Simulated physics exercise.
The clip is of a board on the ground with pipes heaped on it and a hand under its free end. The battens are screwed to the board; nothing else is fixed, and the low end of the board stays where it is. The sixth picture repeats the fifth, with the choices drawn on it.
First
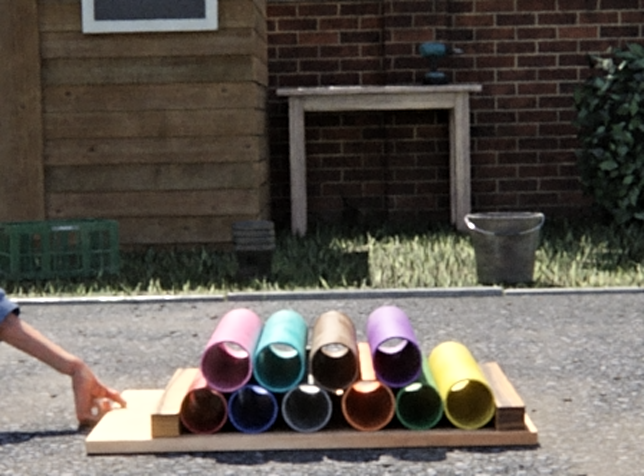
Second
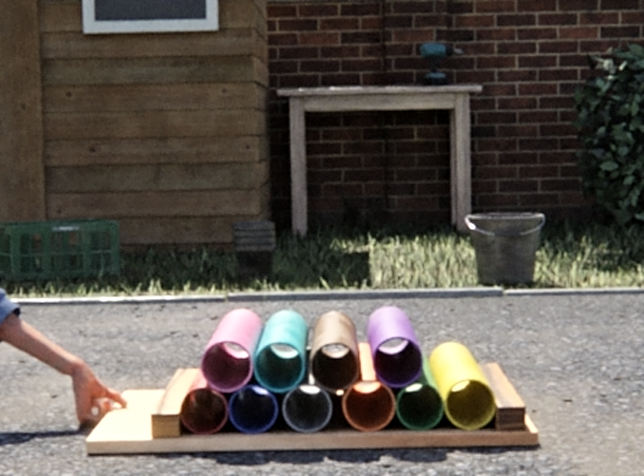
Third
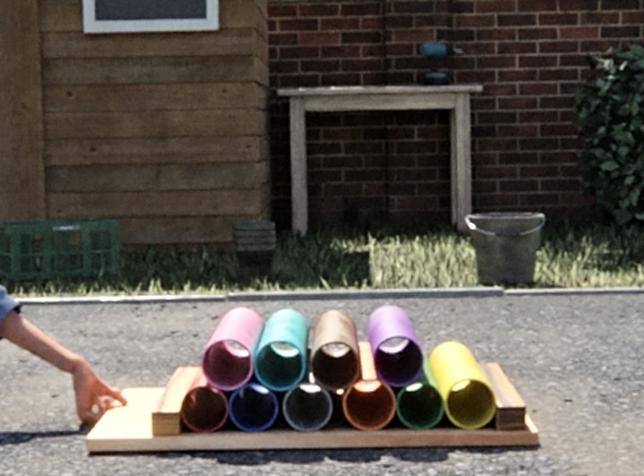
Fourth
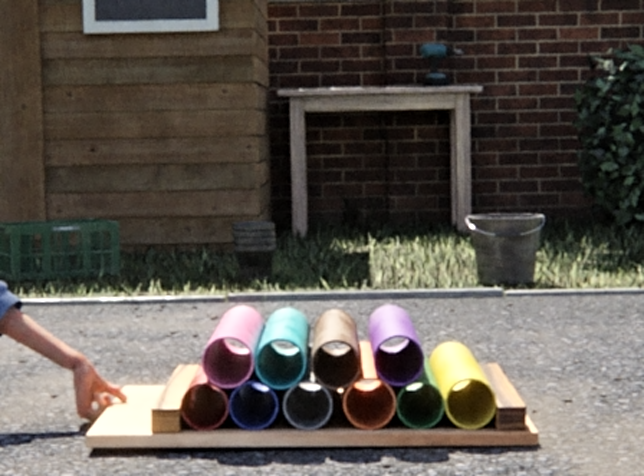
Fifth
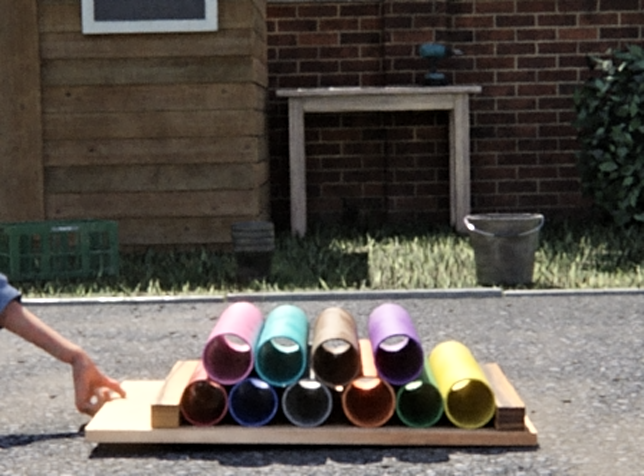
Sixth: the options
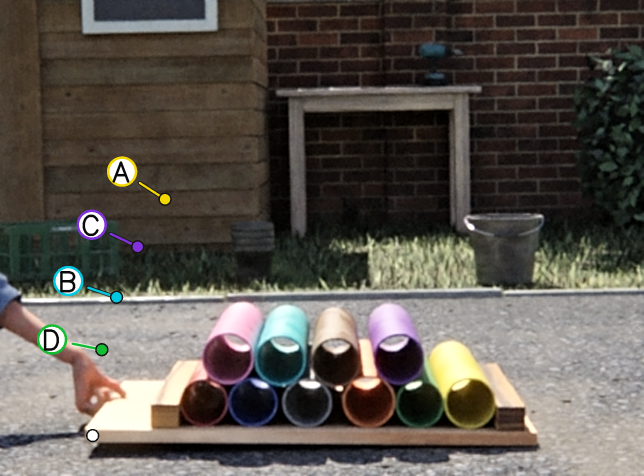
On a paved area in front of a shed and a brick wall, a hand at the left end of a board stacked with colourful pipes raised that end very slightly, while the pipes stayed heaped together.
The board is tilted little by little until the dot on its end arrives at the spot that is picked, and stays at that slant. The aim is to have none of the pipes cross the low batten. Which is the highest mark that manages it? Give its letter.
The answer is mark B.
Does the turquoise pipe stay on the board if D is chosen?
The turquoise pipe: Yes.
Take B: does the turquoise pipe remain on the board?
Yes.
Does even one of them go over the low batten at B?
No.
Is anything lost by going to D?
No, at D.
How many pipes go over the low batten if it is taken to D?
The count is none.
On the marked copy, A at (165, 199); B at (116, 297); C at (138, 247); D at (102, 350); the white dot at (92, 436).
Following B. Soon after the start, board at 14°.
Later, board at 20°.
In the end, board at 20°, none over the low batten.
As for the rest, A four over the low batten (pink, brown, turquoise, purple); C three over the low batten (brown, turquoise, purple); D none over the low batten.
